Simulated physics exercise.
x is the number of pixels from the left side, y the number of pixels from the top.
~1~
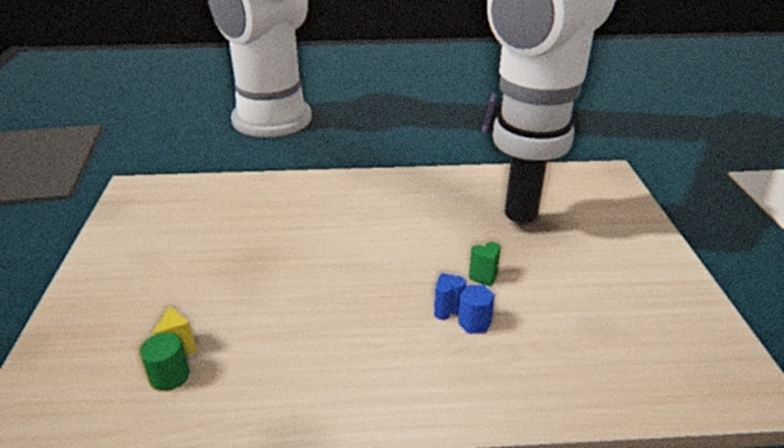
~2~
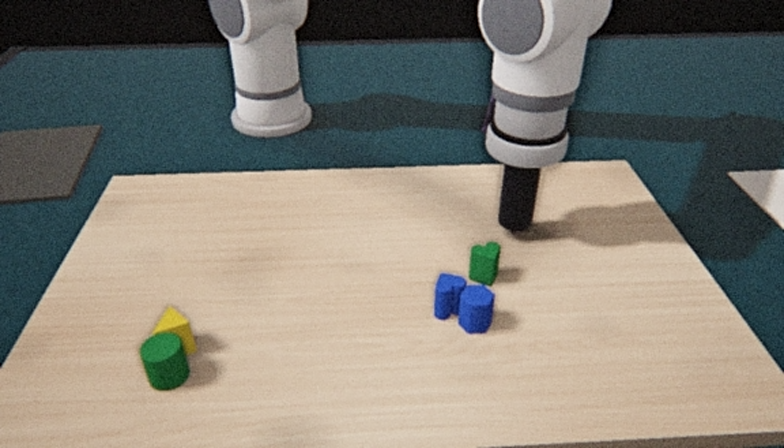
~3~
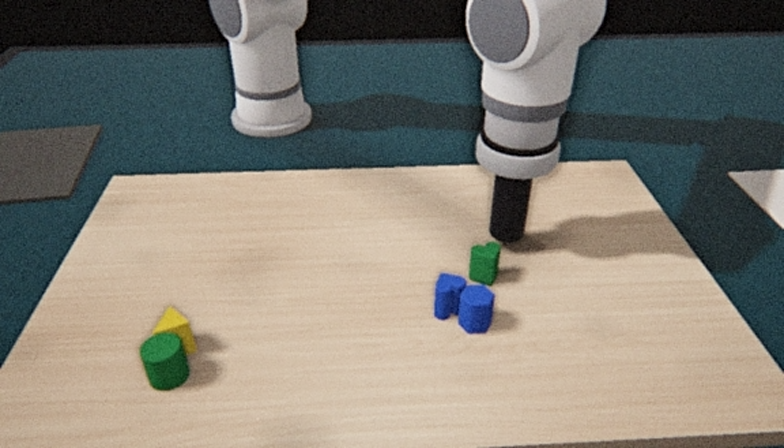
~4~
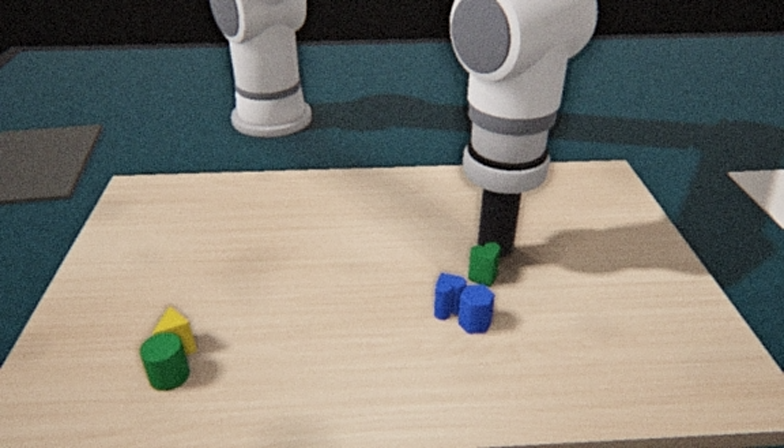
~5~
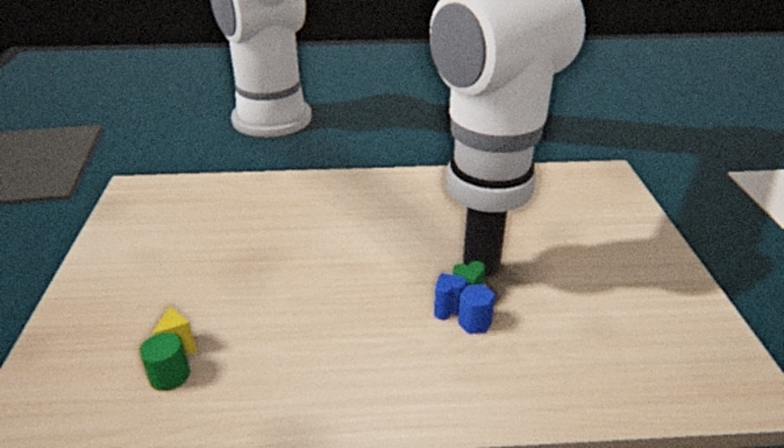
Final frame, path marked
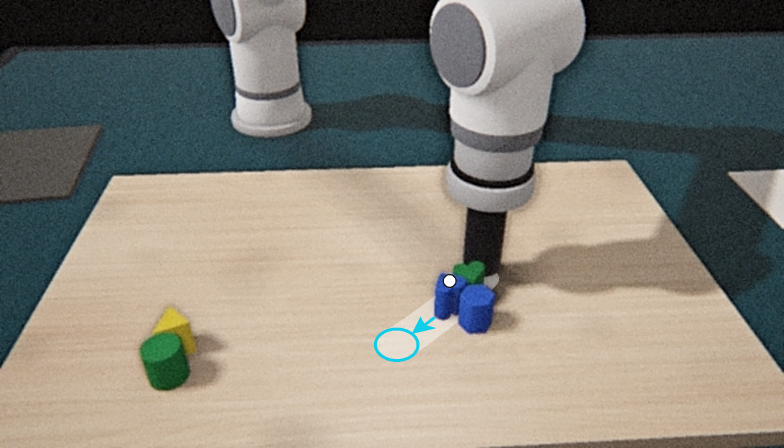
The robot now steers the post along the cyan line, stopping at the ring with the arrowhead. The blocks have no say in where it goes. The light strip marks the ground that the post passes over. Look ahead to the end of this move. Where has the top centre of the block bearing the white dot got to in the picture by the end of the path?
The point I'd pick in the picture is (365, 328).
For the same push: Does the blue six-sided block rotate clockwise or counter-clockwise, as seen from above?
Spins counterclockwise.
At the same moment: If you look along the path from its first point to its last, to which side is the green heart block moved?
Picture yourself facing from the start of the path to its end: The green heart block moves off to your left.
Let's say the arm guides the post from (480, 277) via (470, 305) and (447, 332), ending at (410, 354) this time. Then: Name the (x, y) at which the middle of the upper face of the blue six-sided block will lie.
At (472, 326).
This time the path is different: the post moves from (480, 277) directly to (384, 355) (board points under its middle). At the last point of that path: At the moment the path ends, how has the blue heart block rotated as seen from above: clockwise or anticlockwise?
Seen from above, clockwise.
Path on the board, from (480, 277) over (444, 310) to (397, 344); the dot is on the blue heart block.
The first path, step by step. One third of the way, post at (458, 288); blue heart block at (424, 298), turned 35° clockwise; green heart block at (449, 291), turned 15° clockwise; blue six-sided block at (477, 301), turned 40° anticlockwise.
Two thirds of the way, post at (429, 310); blue heart block at (402, 310), turned 80° clockwise; green heart block at (434, 315); blue six-sided block at (477, 303), turned 50° anticlockwise.
At the end, post at (397, 333); blue heart block at (365, 328), turned 120° clockwise; green heart block at (430, 327), turned 35° anticlockwise; blue six-sided block at (477, 303), turned 50° anticlockwise.
